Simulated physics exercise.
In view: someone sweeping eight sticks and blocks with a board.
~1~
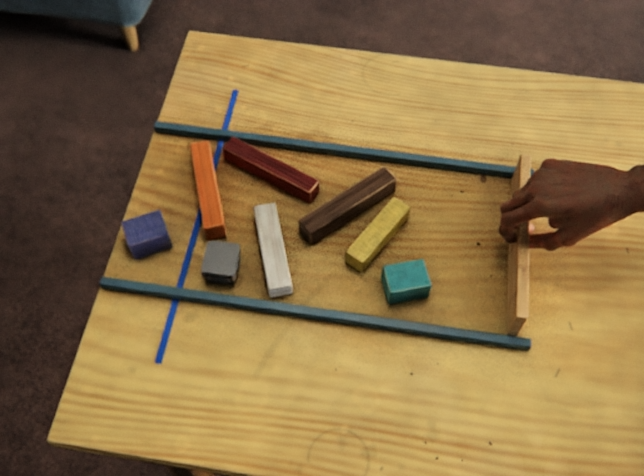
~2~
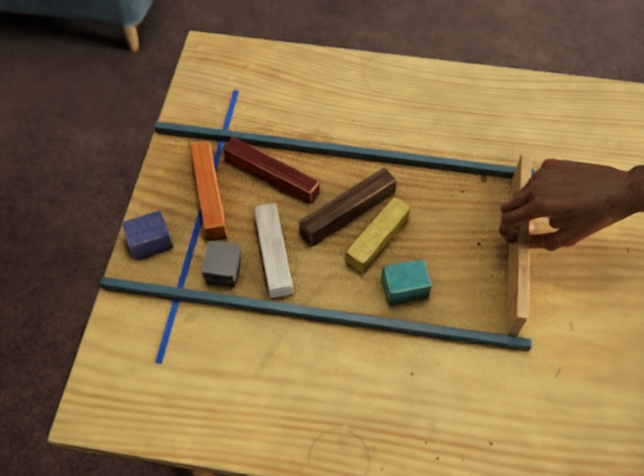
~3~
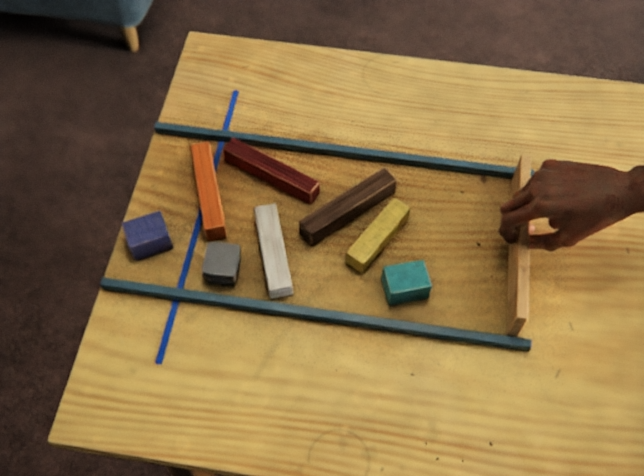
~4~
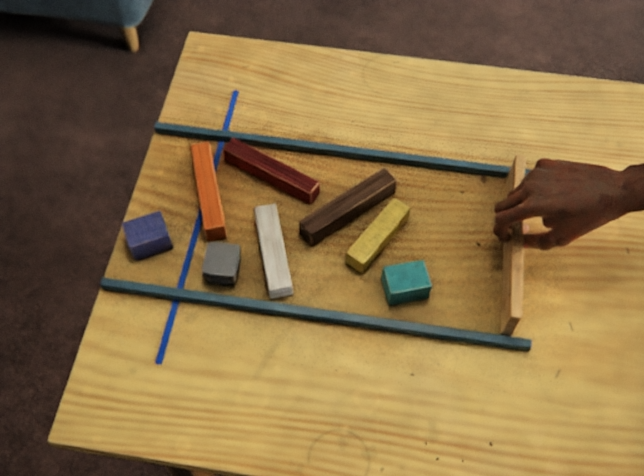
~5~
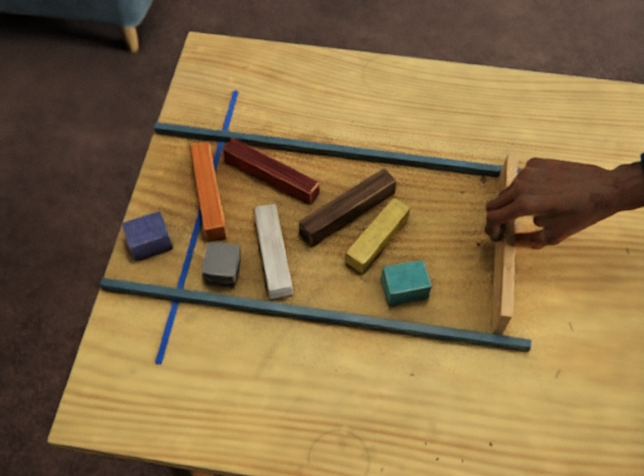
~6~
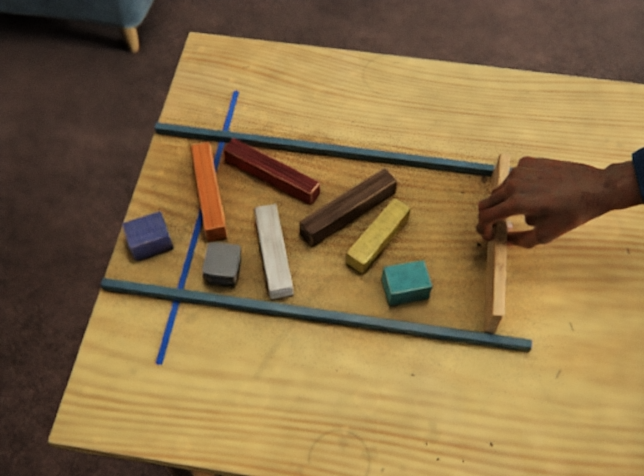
On a wooden table, a hand slid an upright board slowly a short way left between two rails, while the colourful sticks and blocks scattered in front of it stayed still.
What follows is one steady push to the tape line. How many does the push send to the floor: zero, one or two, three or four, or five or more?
Outcome: The number that fall off is three or four.
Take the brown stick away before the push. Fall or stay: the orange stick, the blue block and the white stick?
The orange stick is lost, the blue block tumbles off, the white stick is kept.
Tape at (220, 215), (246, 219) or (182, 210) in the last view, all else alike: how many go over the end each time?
In that order 2, 1 and 5.
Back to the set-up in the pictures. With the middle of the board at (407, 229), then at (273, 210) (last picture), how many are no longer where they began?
2 and 8.
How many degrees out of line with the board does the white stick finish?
About 30°.
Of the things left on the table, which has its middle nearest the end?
The white stick.
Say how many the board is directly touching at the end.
The number is 3.
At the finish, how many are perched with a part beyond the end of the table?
The number is 1.
A little later, none off yet; blue block at rest near (148, 236); orange stick at rest near (209, 191); grey case at rest near (223, 265).
Next, none off yet; blue block at rest near (148, 236); orange stick moving near (201, 193); grey case moving near (215, 269).
Later still, none off yet; blue block shifted about its own width near (111, 236); orange stick shifted about its own width near (137, 191); grey case shifted well along near (151, 262).
When it is over, the number that fall off is three or four; down, red stick, grey case, orange stick and blue block.
